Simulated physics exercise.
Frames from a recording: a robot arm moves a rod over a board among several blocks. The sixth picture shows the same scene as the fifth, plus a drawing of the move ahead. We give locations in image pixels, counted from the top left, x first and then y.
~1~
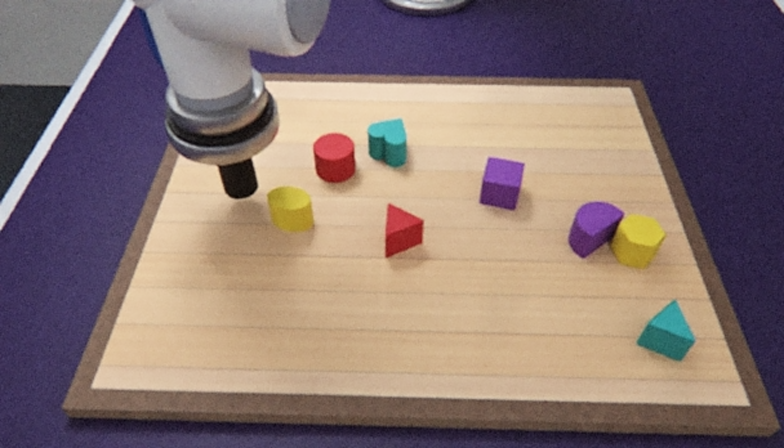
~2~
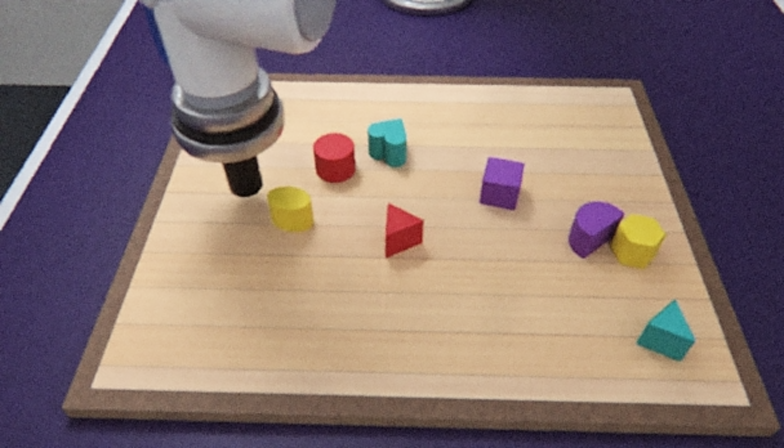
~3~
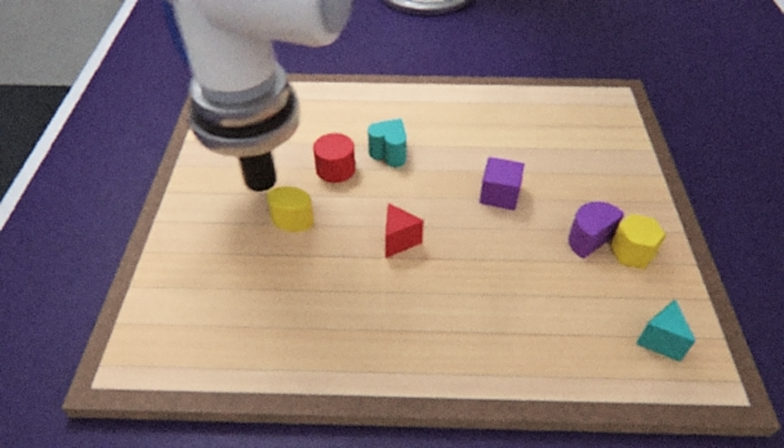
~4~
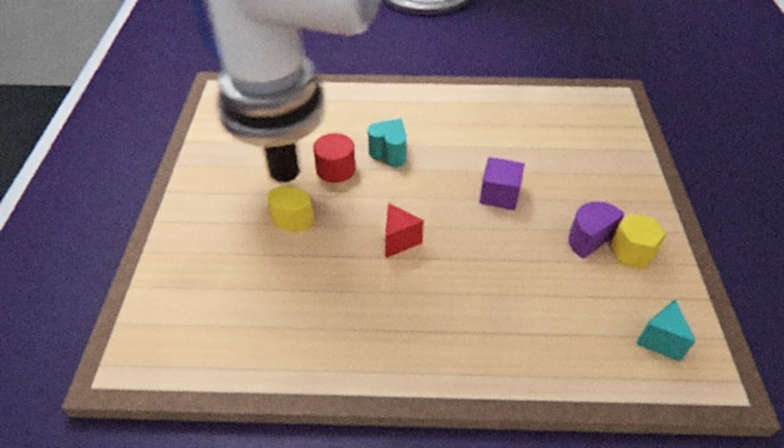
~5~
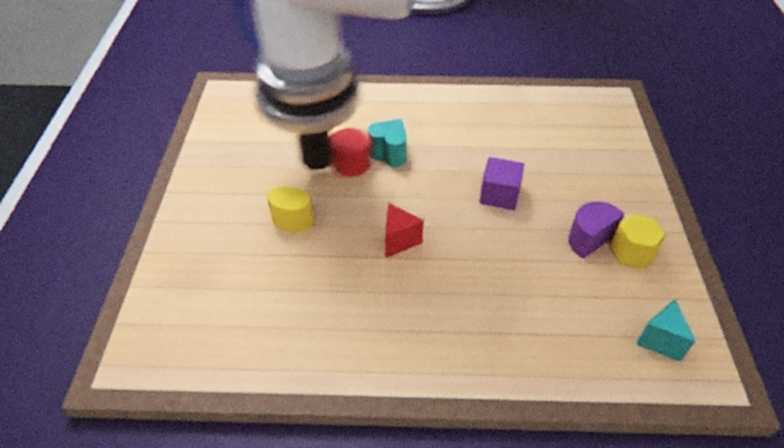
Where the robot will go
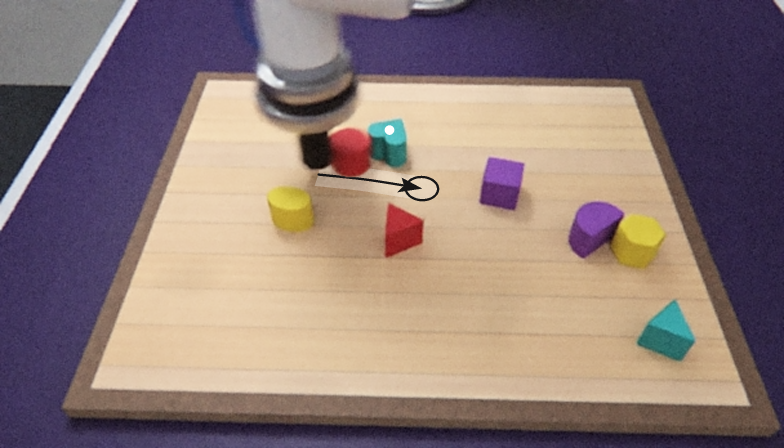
At first, a robot arm holds a black rod near the left side of a wooden board, beside a yellow block, with other colored blocks scattered around. The rod moves right and away, passing behind the yellow block, then pushes the red cylinder a short way right, up close to the turquoise heart.
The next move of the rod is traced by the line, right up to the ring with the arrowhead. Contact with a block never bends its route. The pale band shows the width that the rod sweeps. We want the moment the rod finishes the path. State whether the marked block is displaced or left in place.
The marked block is moved.
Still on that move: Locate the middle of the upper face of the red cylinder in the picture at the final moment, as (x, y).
The spot you're after is about (380, 133) in the image.
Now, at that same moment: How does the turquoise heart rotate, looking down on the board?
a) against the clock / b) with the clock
b.
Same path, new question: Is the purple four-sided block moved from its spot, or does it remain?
It keeps its position.
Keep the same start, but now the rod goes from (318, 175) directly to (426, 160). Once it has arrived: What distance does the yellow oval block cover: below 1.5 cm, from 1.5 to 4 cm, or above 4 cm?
I'd go with under 1.5 cm for this block.
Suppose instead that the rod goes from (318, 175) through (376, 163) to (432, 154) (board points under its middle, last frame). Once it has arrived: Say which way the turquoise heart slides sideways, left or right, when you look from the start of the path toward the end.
It moves off to the left.
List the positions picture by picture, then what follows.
The first frame shows lower end of the rod at (242, 188), tops of blocks, yellow oval block at (289, 197), red cylinder at (334, 145), turquoise heart at (390, 130), purple four-sided block at (504, 171).
The second frame shows rod at (246, 186), blocks as before.
The third frame shows rod at (261, 181), blocks as before.
The fourth frame shows rod at (284, 172), blocks as before.
The fifth frame shows rod at (316, 160), yellow oval block at (289, 197), red cylinder at (350, 140), turquoise heart at (390, 130), purple four-sided block at (504, 171).
The drawn path runs in a line from (318, 175) to (422, 188); the dot is on the turquoise heart.
What follows on the original path. One third of the way, rod at (352, 163); red cylinder at (372, 134); turquoise heart at (403, 123), turned 30° clockwise.
Two thirds of the way, rod at (388, 168); red cylinder at (380, 133); turquoise heart at (409, 121), turned 25° clockwise.
At the end, rod at (423, 174); yellow oval block not moved; red cylinder at (380, 133); turquoise heart at (409, 121), turned 25° clockwise; purple four-sided block not moved.
